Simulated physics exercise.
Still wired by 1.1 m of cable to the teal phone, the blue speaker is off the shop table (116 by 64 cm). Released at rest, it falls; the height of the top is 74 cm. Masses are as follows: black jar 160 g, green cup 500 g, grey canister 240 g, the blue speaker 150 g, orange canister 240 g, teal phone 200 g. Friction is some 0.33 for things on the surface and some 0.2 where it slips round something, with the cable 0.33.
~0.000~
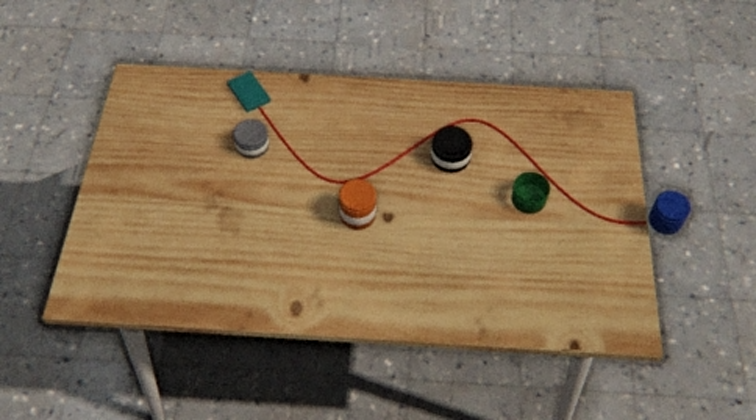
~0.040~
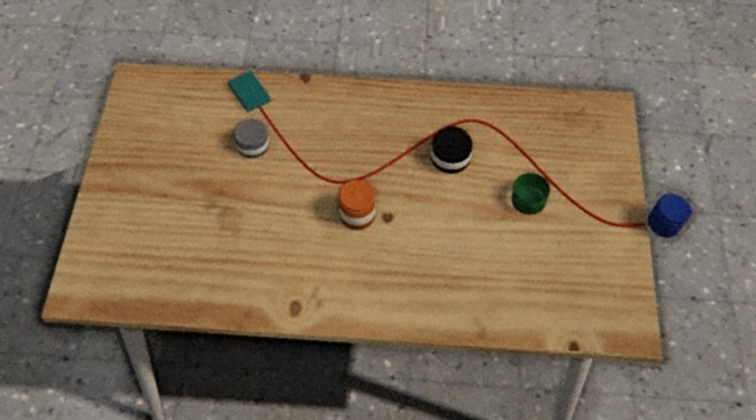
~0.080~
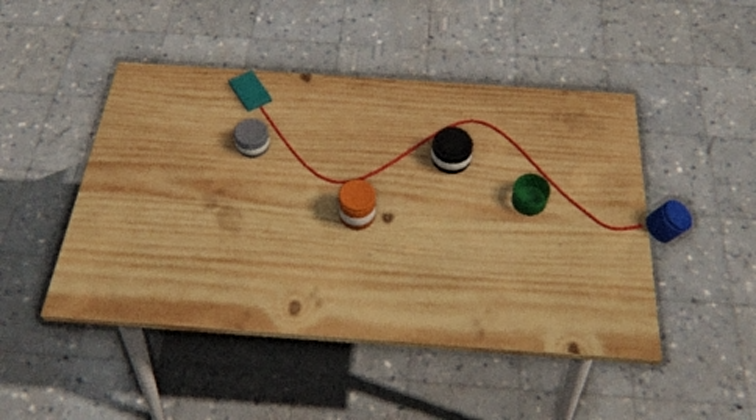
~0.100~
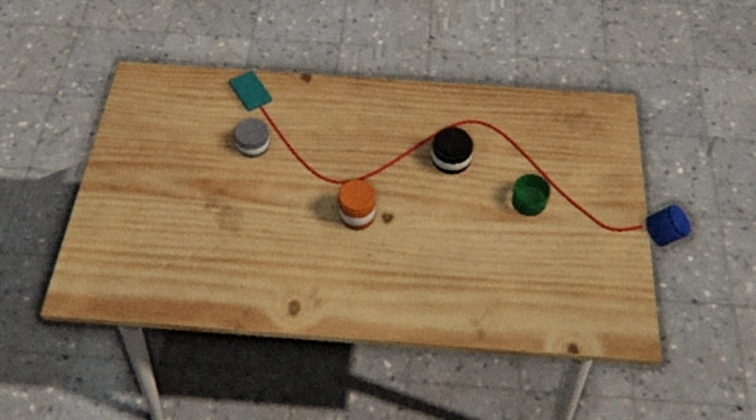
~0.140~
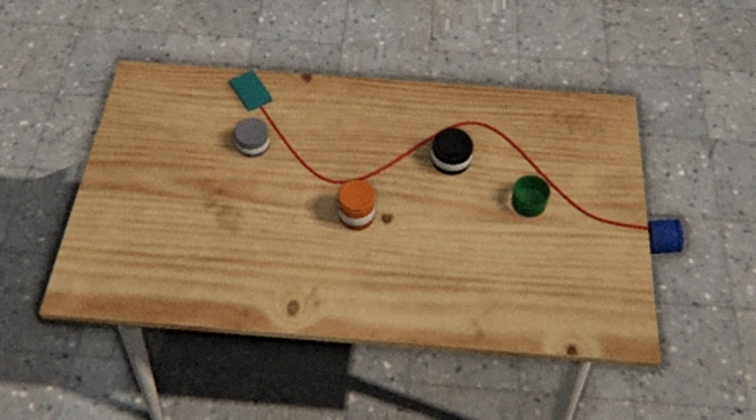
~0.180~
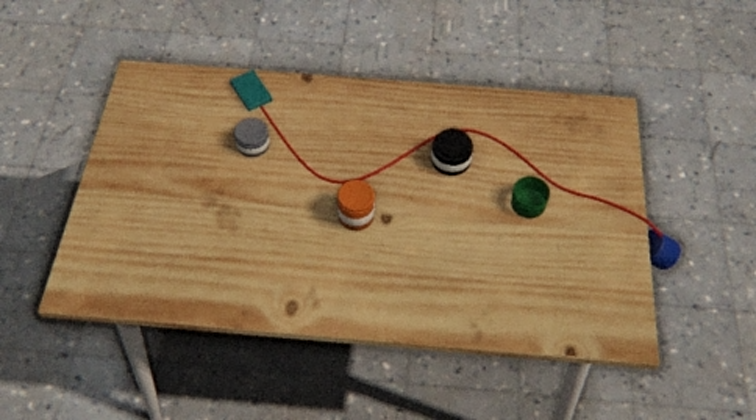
The blue speaker tilts and slips down past the table's right edge, its red cable shifting.
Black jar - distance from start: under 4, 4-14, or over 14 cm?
It relocates scarcely.
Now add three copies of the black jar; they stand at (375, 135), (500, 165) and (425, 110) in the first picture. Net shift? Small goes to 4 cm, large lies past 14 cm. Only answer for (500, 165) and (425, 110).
Slight and slight.
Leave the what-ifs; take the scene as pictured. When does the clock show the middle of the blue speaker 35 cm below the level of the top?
It happens at 0.50 seconds on the clock.
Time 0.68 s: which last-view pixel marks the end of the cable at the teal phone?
Roughly at pixel (358, 104).
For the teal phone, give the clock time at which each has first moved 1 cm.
The teal phone gets there at 0.34 seconds.
By 0.4 s, the cable's tail end at (310, 86); blue speaker over the edge, teal phone 9 cm off its start.
By 0.7 s, the cable's tail end at (358, 104); blue speaker over the edge, teal phone 19 cm off its start.
By 0.9 s, the cable's tail end at (411, 126); teal phone 31 cm off its start at (389, 116), blue speaker over the edge.
By 1.2 s, the cable's tail end at (458, 127); teal phone 41 cm off its start, blue speaker over the edge.
By 2.4 s, the cable's tail end at (459, 127); black jar 0 cm off its start at (454, 142), teal phone 41 cm off its start at (436, 122), blue speaker over the edge.
